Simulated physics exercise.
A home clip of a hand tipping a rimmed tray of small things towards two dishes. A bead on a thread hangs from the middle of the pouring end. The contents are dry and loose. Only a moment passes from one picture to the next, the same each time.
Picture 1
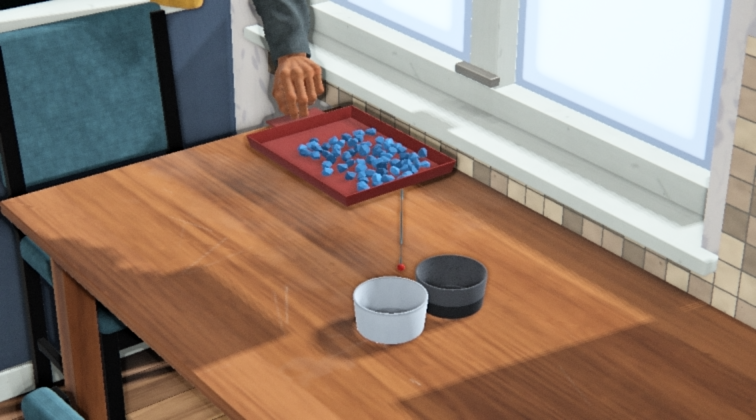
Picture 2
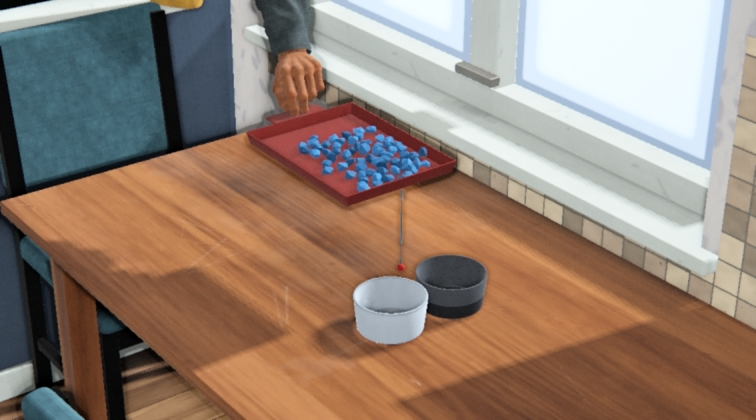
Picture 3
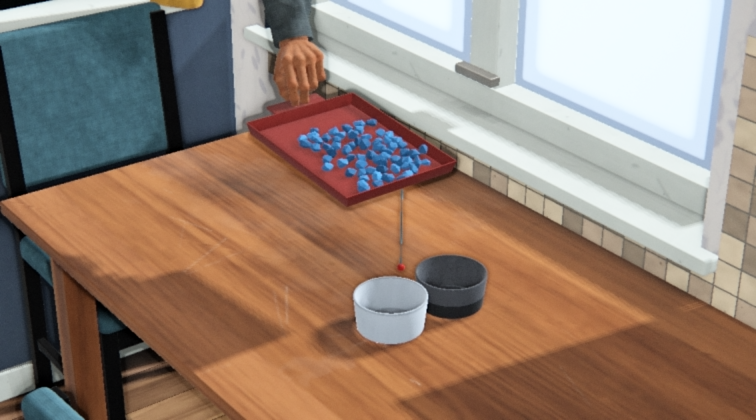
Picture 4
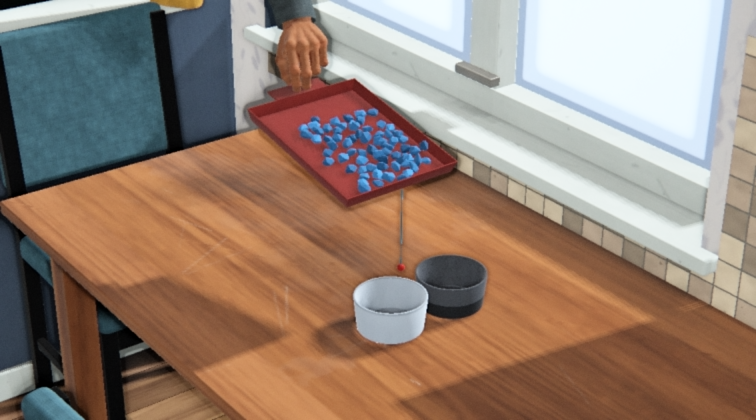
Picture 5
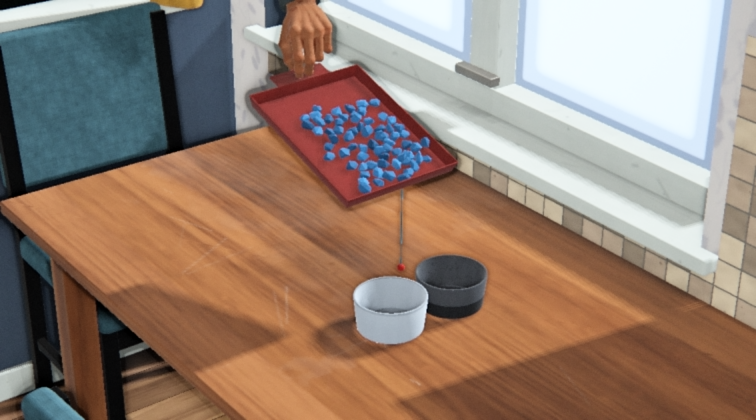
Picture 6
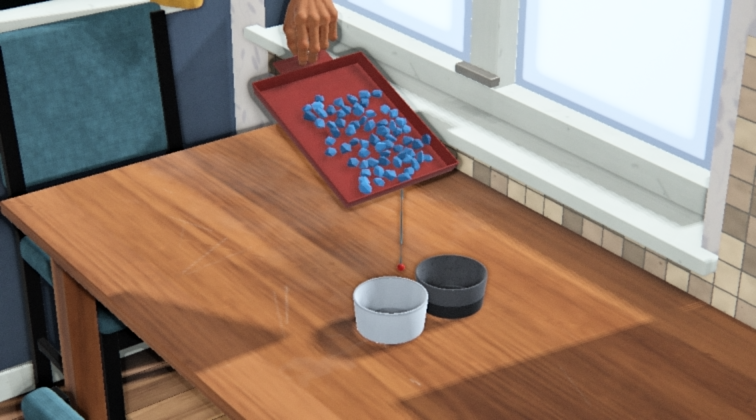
A hand raises the near-window end of a red tray of blue stones, tilting it clearly.
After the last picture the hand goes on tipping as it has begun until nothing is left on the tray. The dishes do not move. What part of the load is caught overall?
They take over half between them.
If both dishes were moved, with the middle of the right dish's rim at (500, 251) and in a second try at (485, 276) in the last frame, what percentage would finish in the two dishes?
About 20 and 60 per cent.
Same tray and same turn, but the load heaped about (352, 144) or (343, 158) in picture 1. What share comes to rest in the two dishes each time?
First some 50, then 70 per cent.
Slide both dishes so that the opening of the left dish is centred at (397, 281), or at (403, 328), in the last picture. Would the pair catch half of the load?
First less than half, then less than half.
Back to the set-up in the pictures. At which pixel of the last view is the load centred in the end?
At about (404, 324).
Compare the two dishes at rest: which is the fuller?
That is the left dish.
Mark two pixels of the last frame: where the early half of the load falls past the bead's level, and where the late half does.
Early half (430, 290), late half (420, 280).
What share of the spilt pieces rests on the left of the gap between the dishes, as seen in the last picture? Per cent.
Roughly 30 in a hundred.
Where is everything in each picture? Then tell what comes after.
In the first frame, corners of the pouring end near (347, 194) and (451, 160), level; middle of the load near (370, 159), aquarium stones; left dish near (413, 324); right dish near (474, 299); bead on its thread near (401, 267).
In the second frame, corners of the pouring end near (347, 194) and (451, 160), level; middle of the load near (370, 158).
In the third frame, corners of the pouring end near (348, 195) and (452, 160), tipped barely, level across its low end; middle of the load near (371, 154).
In the fourth frame, corners of the pouring end near (348, 196) and (453, 161), tipped a little, level across its low end; middle of the load near (372, 149).
In the fifth frame, corners of the pouring end near (349, 197) and (454, 161), tipped clearly, level across its low end; middle of the load near (373, 144).
In the sixth frame, corners of the pouring end near (349, 199) and (454, 161), tipped clearly, level across its low end; middle of the load near (374, 139); left dish near (413, 324); right dish near (474, 299).
Shortly afterwards, tray tipped steeply; the whole lot on the tray.
Next, tray tipped past a quarter turn; near a quarter on the tray; near a quarter in the left dish; a little in the right dish; near a quarter outside both; near a quarter in the air.
Some moments later, tray tipped past a quarter turn; near half in the left dish; near a quarter in the right dish; near a quarter outside both.
In the end, tray tipped past a quarter turn; near half in the left dish; near a quarter in the right dish; near a quarter outside both.
